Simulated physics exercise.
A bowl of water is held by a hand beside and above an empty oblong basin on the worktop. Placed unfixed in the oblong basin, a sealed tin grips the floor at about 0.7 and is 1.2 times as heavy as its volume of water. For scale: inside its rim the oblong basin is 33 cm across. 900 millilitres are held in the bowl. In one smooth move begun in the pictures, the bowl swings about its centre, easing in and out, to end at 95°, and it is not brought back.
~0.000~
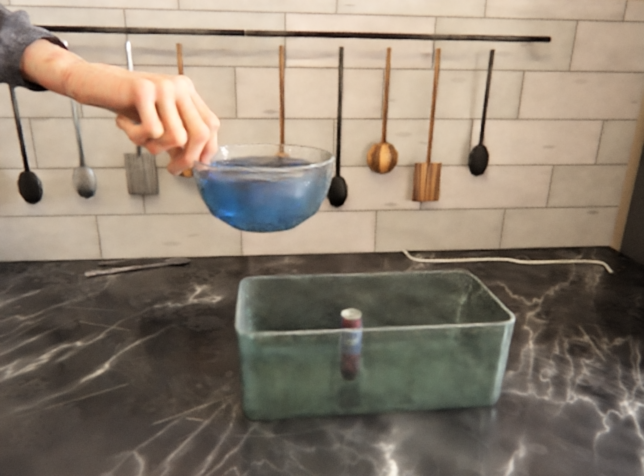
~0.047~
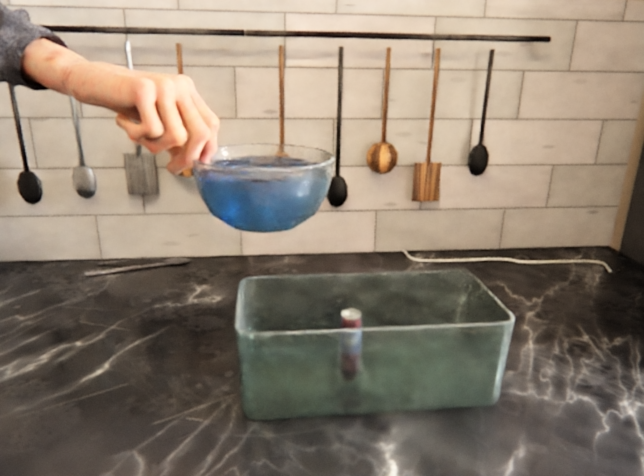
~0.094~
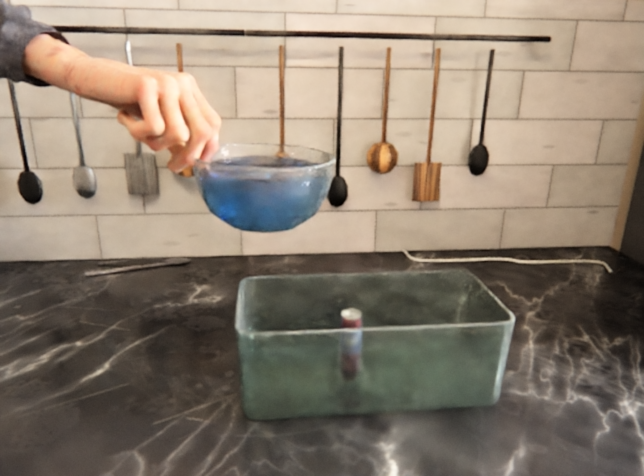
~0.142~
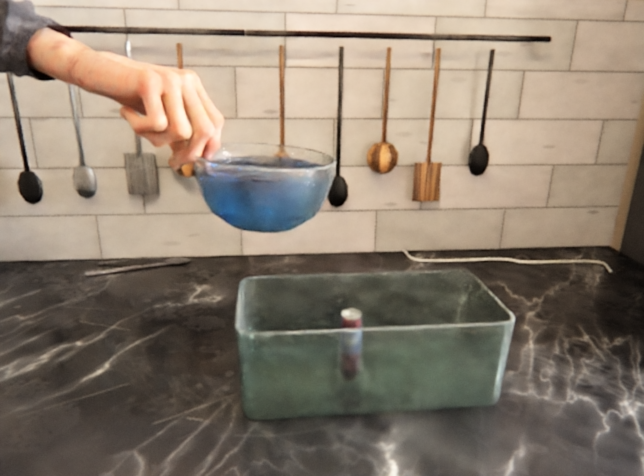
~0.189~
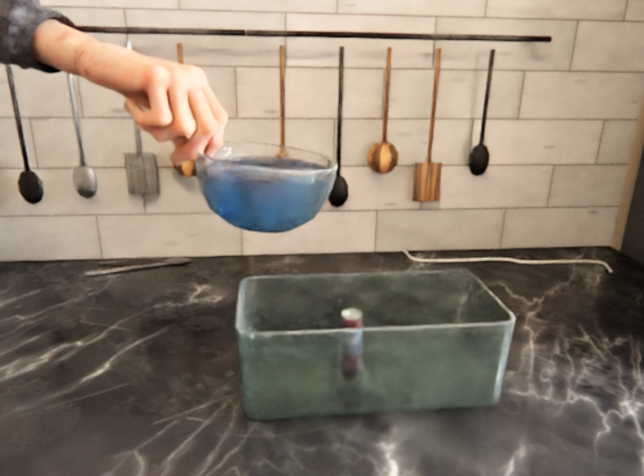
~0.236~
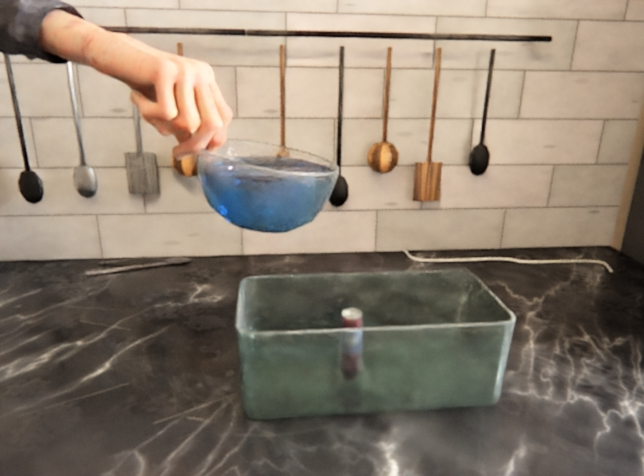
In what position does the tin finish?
It finishes upright.
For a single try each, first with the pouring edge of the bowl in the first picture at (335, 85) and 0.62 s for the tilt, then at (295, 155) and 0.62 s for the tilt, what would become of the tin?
In the first try it comes down; in the second it comes down.
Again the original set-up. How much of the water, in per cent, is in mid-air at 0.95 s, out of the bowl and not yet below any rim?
Around 12 percent of the liquid.
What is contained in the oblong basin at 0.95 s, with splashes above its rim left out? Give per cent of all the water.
Reading: Approx. 80 %.
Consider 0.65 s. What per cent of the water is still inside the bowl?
Roughly 56 percent.
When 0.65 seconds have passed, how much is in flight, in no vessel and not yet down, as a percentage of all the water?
I'd put it at about 32 percent.
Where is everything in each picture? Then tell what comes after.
In the first frame, tilt 0°; pouring edge (332, 157); surface from (197, 168) to (329, 167); the oblong basin's rim runs from (239, 304) to (491, 295); the tin's top is at (351, 317).
In the second frame, tilt 0°; pouring edge (332, 157); surface from (197, 168) to (329, 167).
In the third frame, tilt 2°; pouring edge (333, 159); surface from (198, 167) to (329, 168).
In the fourth frame, tilt 4°; pouring edge (334, 161); surface from (199, 167) to (330, 169).
In the fifth frame, tilt 7°; pouring edge (336, 165); surface from (201, 166) to (332, 169).
In the sixth frame, tilt 10°; pouring edge (337, 169); surface from (202, 166) to (334, 169).
After 0.65 s the tilt is 60° and 56 per cent is still to pour; the tin stands where it began.
After 0.95 s the tilt is 90° and 8 per cent is still to pour; the tin stands where it began.
After 1.27 s the tilt is 95° and 0 per cent is still to pour; the tin stands where it began.
After 1.61 s the tilt is 95° and 0 per cent is still to pour; the tin stands where it began.
In the end the tin stands where it began.
